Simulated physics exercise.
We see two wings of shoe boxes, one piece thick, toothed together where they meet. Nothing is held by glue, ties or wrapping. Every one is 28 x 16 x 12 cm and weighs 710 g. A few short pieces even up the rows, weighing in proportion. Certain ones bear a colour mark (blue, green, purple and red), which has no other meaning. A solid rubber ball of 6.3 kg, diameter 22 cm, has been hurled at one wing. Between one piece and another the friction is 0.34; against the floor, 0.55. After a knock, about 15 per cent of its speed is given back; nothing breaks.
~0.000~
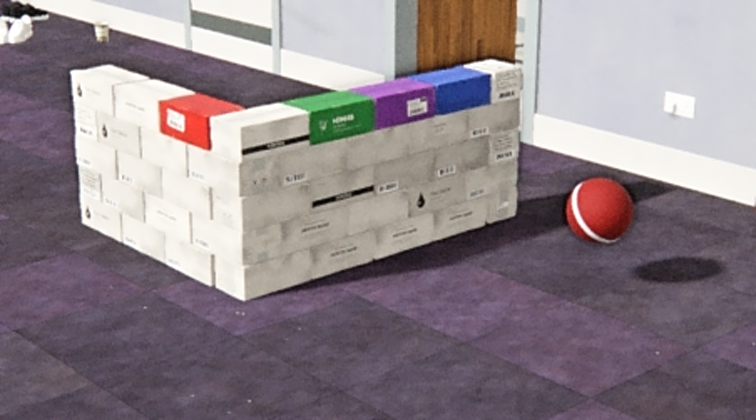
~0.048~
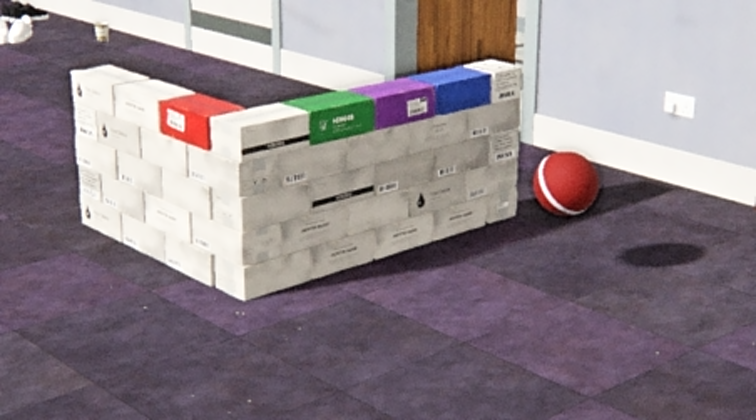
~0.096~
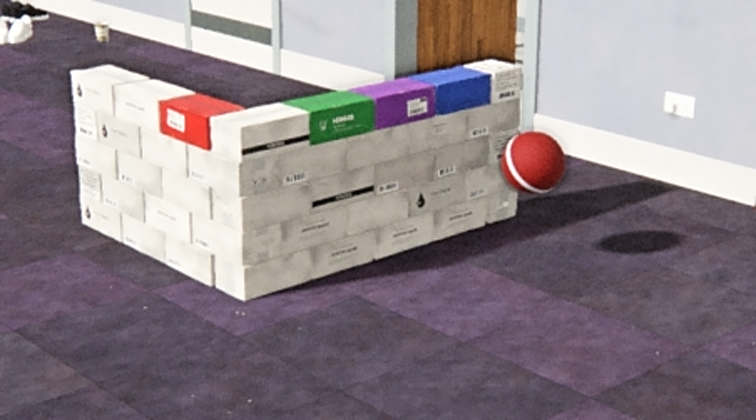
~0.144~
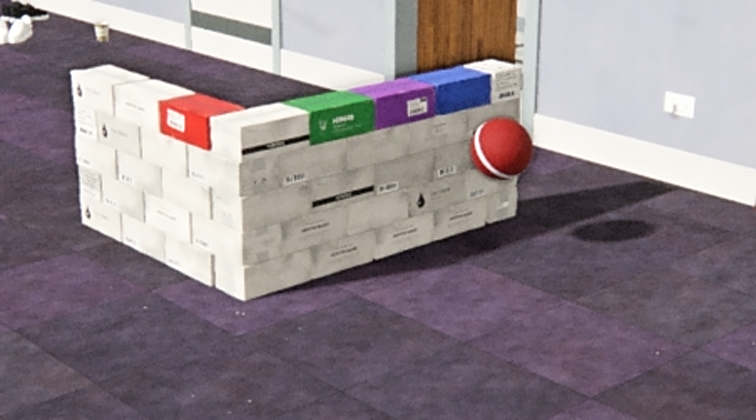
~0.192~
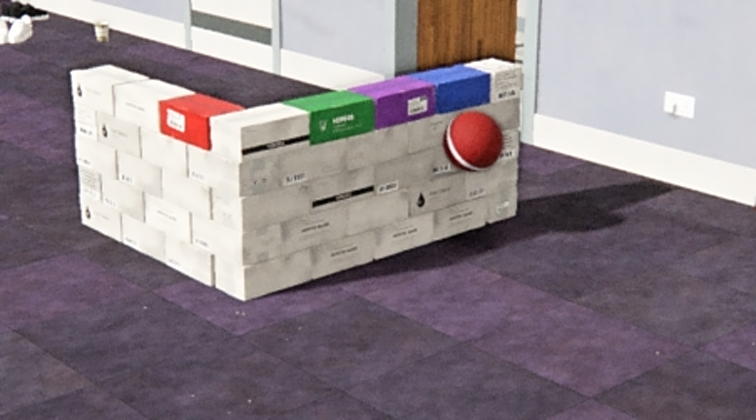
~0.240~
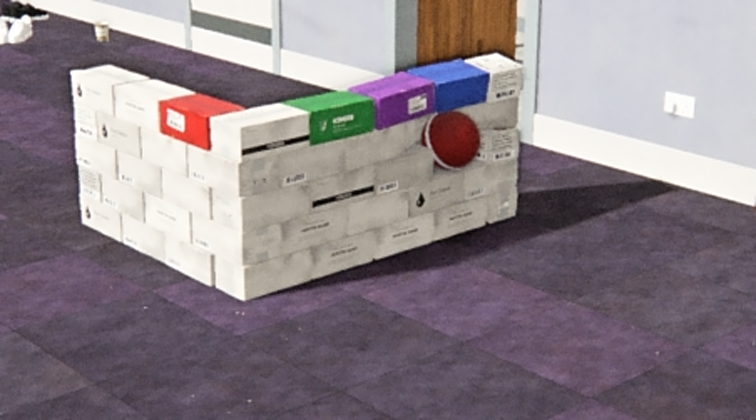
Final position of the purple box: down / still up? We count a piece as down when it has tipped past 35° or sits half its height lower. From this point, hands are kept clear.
Still up.
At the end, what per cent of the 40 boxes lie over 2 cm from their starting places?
I count 15 % as shifted.
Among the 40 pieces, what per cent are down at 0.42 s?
10 per cent.
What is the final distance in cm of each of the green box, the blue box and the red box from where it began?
Net displacement, roughly: Green ~ 0 cm, blue ~ 60 cm, red ~ 0 cm.
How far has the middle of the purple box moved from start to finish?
Start and end are some 0 cm apart.
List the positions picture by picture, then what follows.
In the first picture (we follow the side turned to the camera), ball (600, 211) 57 cm from contact, 3.5 m/s; purple box (406, 108); blue box (465, 95); red box (182, 126); no piece has moved.
The second picture shows ball (566, 183) 42 cm from contact, 3.3 m/s; purple box (406, 108).
The third picture shows ball (534, 163) 27 cm from contact, 3.2 m/s; purple box (406, 108).
The fourth picture shows ball (502, 149) 11 cm from contact, 3.2 m/s; purple box (406, 108).
The fifth picture shows ball (473, 142) after contact, 2.7 m/s; purple box (407, 107); 2 stirred so far.
The sixth picture shows ball (450, 140) after contact, 2.4 m/s; purple box (408, 106) tipped 5°; blue box (463, 93) tipped 9°; green box (343, 122); 7 stirred so far.
Around 0.30 s, ball still moving; none of the 40 boxes down, 9 disturbed; purple box unmoved; blue box tipped 18°.
Around 0.42 s, ball still moving; 3 of the 40 boxes down; purple box unmoved; blue box tipped 28°, 14 cm lower.
Around 0.60 s, ball still moving; 5 of the 40 boxes down; purple box unmoved; blue box tipped 45°, 25 cm lower.
Around 0.92 s, ball still moving; 5 of the 40 boxes down; purple box unmoved; blue box upside down.
Finally (1.6 s), ball rolling away; 5 of the 40 boxes down; purple box unmoved; blue box upside down; green box unmoved. Seen by the last camera, middles, purple box near (390, 103), blue box near (366, 196).
